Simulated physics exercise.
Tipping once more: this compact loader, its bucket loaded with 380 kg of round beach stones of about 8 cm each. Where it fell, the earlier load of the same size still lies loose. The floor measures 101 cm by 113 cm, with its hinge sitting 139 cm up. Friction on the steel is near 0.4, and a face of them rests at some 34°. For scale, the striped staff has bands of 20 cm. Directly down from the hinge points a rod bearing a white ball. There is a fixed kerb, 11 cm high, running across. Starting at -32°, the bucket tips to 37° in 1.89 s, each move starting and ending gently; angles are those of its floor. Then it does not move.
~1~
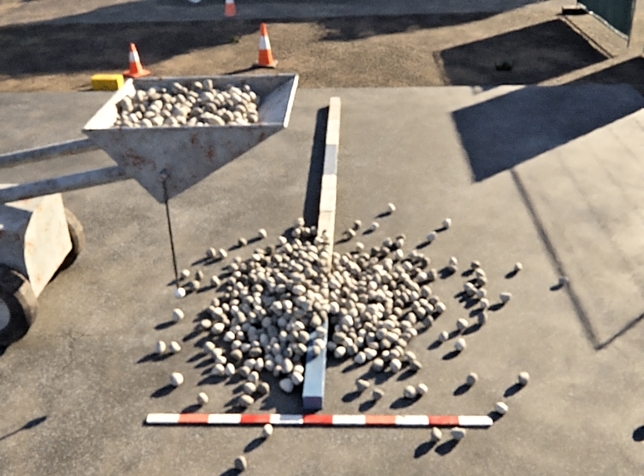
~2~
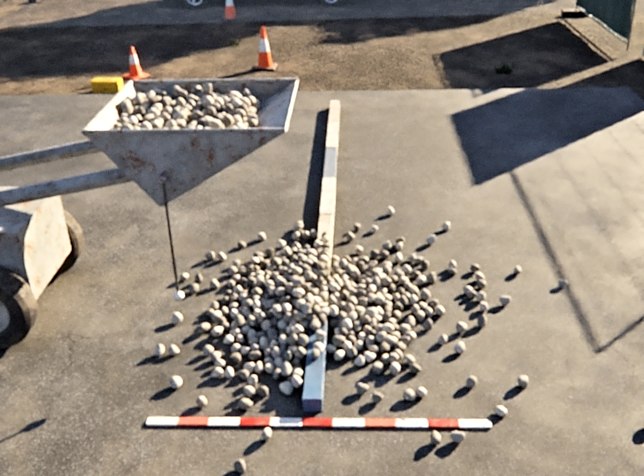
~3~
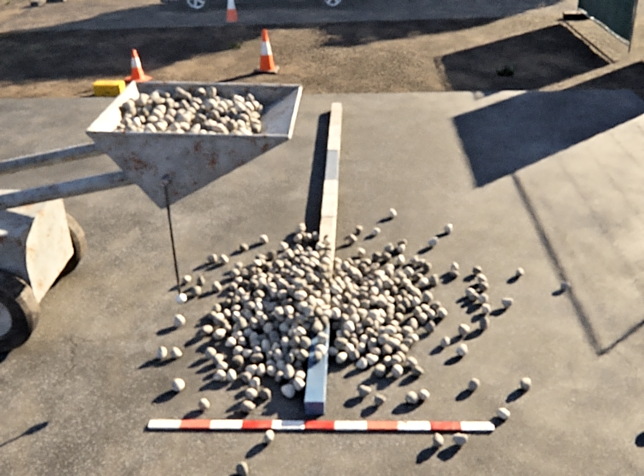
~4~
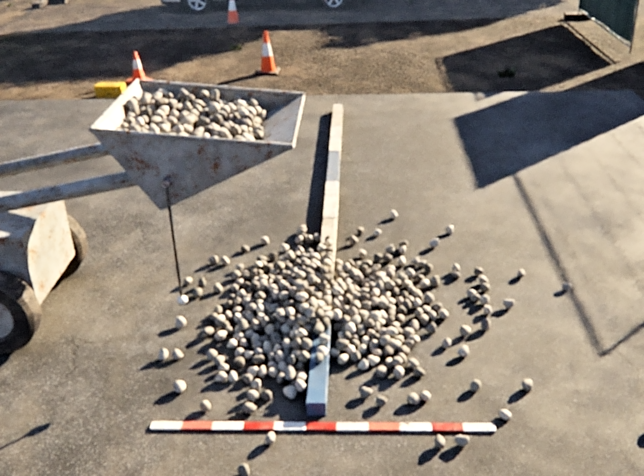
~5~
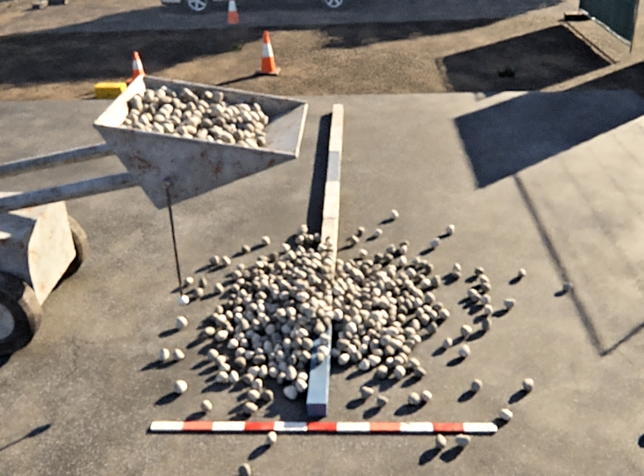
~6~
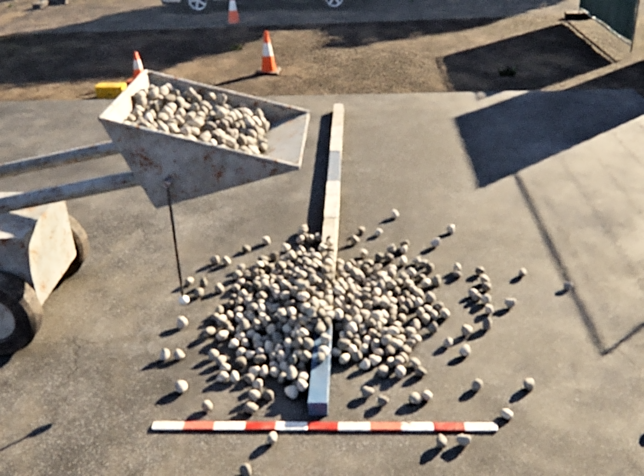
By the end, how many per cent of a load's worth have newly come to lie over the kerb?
About 83 per cent have newly come to lie there.
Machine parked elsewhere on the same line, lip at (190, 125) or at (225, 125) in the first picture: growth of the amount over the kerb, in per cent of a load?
Close to 5 per cent, followed by close to 25 per cent.
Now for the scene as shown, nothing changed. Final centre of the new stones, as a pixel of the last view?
Centre at roughly (369, 297).
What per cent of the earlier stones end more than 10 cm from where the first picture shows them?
Close to 30 in a hundred of them.
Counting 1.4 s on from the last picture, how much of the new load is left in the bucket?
About 30 per cent is held.
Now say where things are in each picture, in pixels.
In the first picture, lip at (285, 126), floor tilted -32°, highest stones at (163, 97). The earlier load is highest near (304, 287), 23 cm above ground level, 63 % on this side of the kerb, 37 % over the kerb.
In the second picture, the bucket is at -31°, its lip at (286, 130); the top of the load is at (163, 99).
In the third picture, the bucket is at -29°, its lip at (289, 138); the top of the load is at (165, 100).
In the fourth picture, the bucket is at -25°, its lip at (293, 147); the top of the load is at (151, 102).
In the fifth picture, lip at (296, 157), floor tilted -21°, highest stones at (150, 101).
In the sixth picture, lip at (299, 168), floor tilted -16°, highest stones at (151, 97).
Then, 0.8 s after the last picture the floor is at 26°; in per cent of one load, 98 in the bucket, 65 on this side of the kerb, 37 over the kerb; the foremost stones are at (525, 308).
Then, 1.4 s after the last picture the floor is at 37°; in per cent of one load, 31 in the bucket, 104 on this side of the kerb, 65 over the kerb; the foremost stones are at (525, 308).
Then, 1.7 s after the last picture the floor is at 37°; in per cent of one load, 1 in the bucket, 98 on this side of the kerb, 100 over the kerb; the foremost stones are at (525, 308).
Then, 4.4 s after the last picture the floor is at 37°; in per cent of one load, 0 in the bucket, 80 on this side of the kerb, 120 over the kerb; the foremost stones are at (533, 323). Net gain over the kerb, 83.
